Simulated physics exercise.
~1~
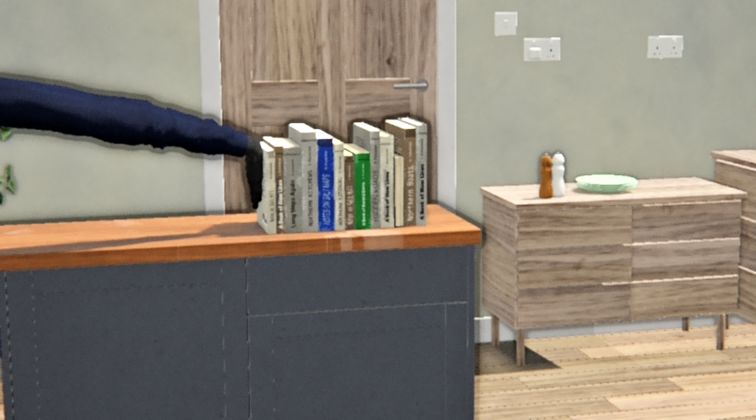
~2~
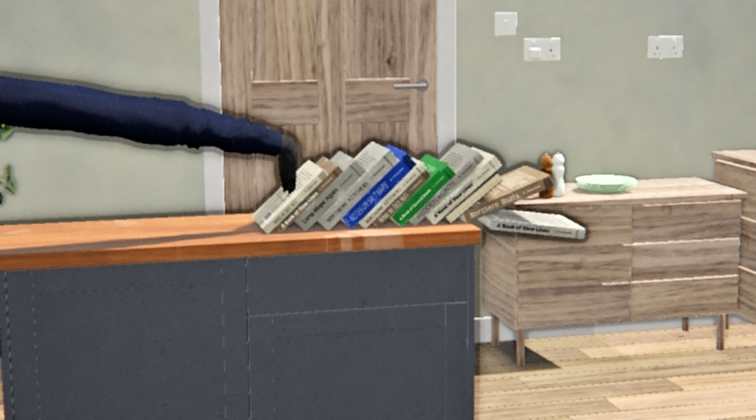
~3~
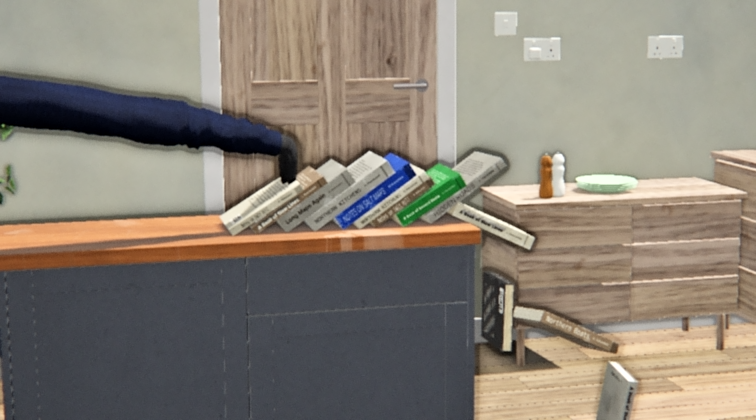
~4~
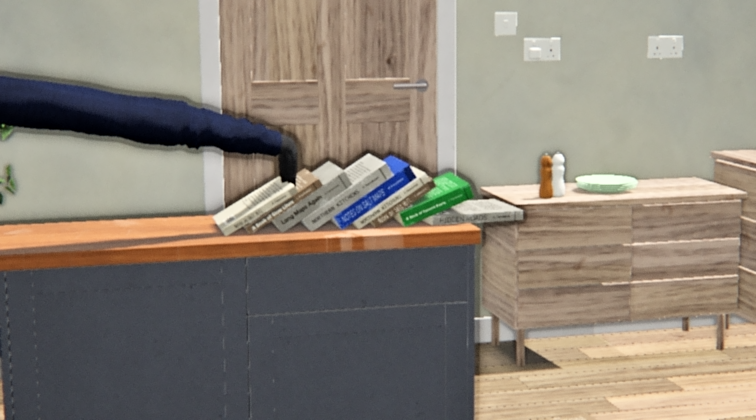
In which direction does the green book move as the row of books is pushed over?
The green book moves to the right.
